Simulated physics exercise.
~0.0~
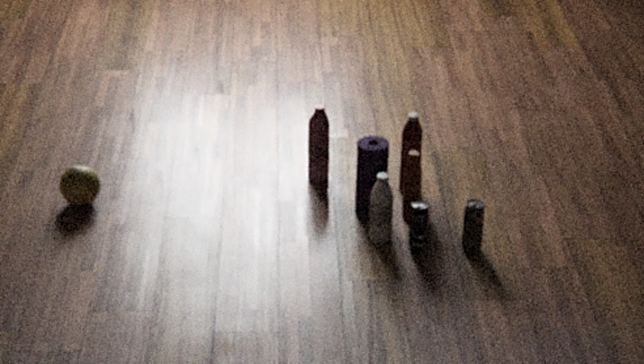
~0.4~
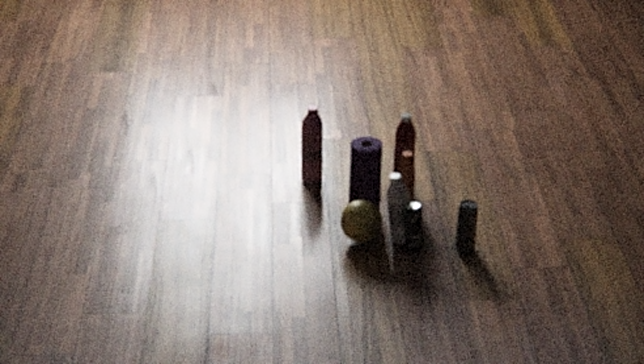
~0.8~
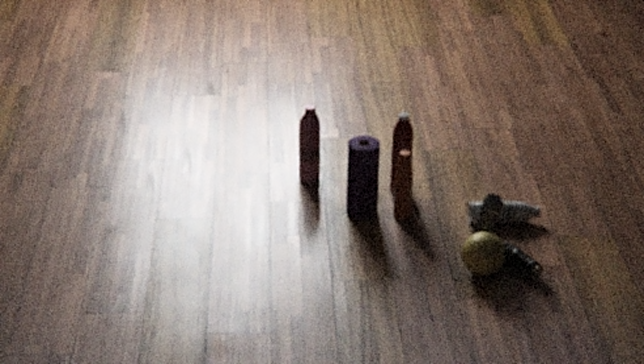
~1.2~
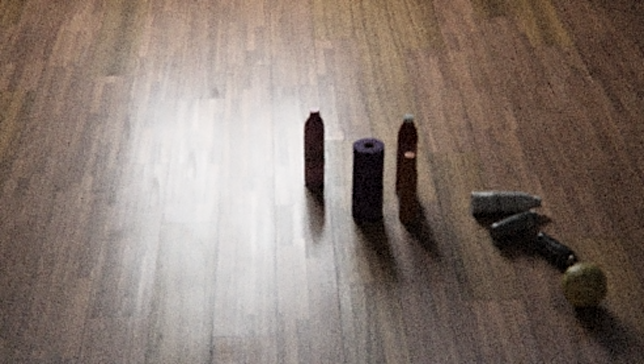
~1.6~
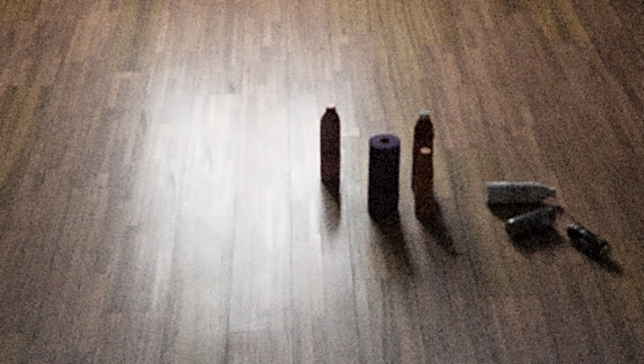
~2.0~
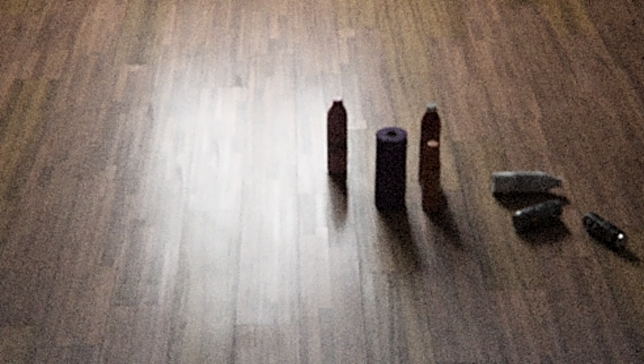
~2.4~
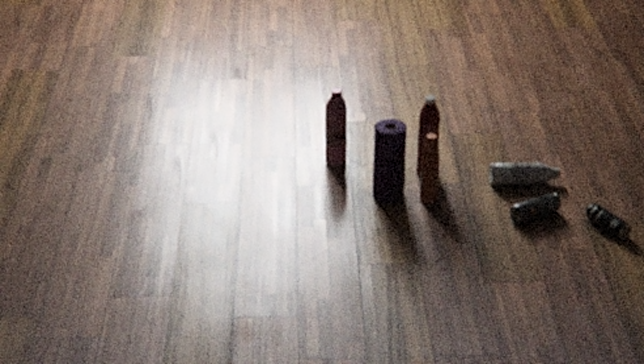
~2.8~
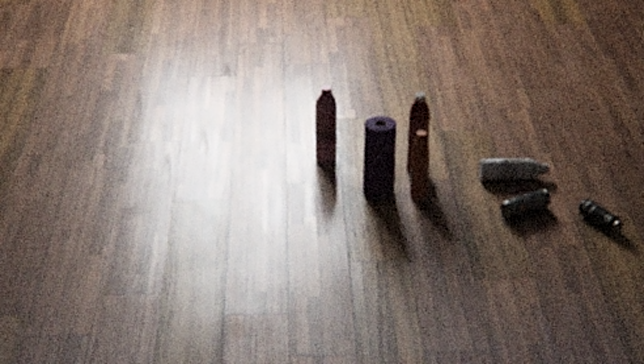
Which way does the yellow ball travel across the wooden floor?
The yellow ball travels to the right, going past the purple roll and on towards the right side of the view.
